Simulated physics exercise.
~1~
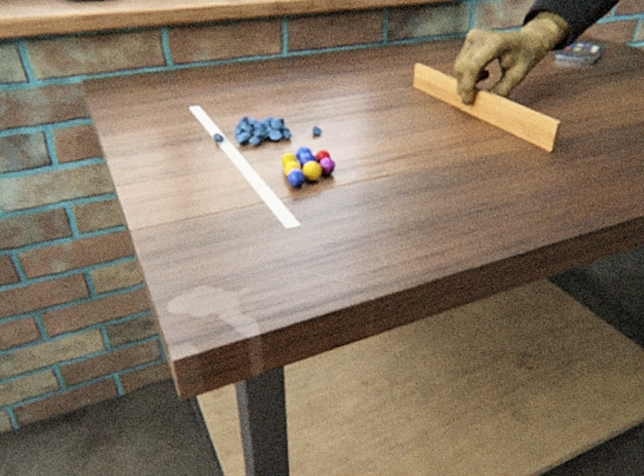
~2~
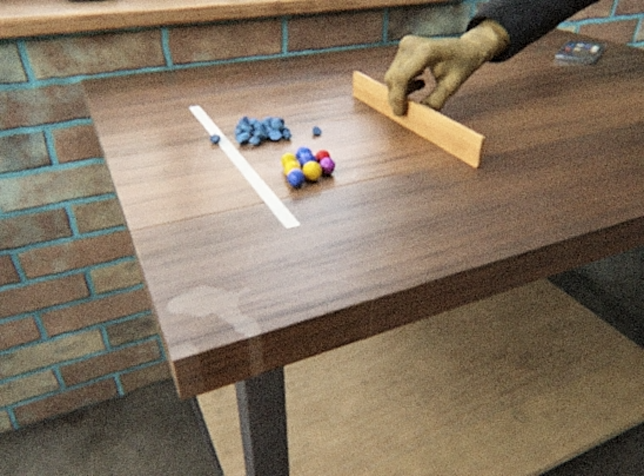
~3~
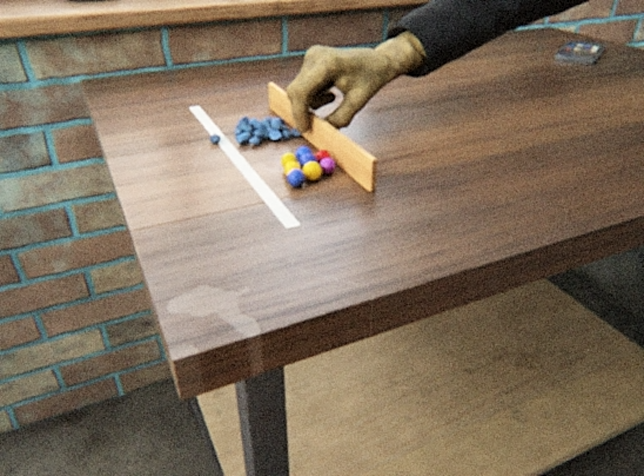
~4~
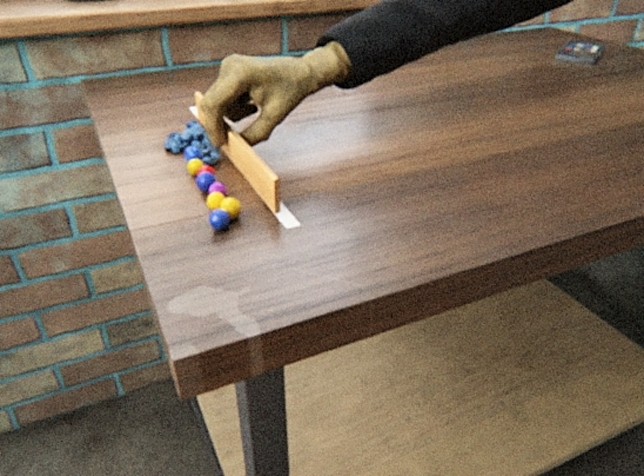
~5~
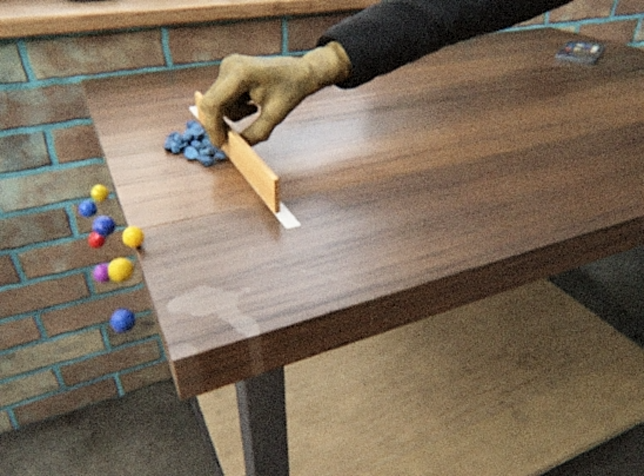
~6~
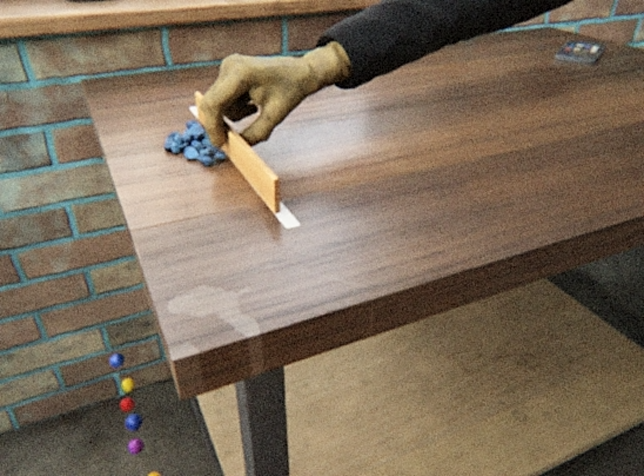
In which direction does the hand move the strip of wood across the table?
The hand moves the strip of wood to the left, until it stops at the white tape.
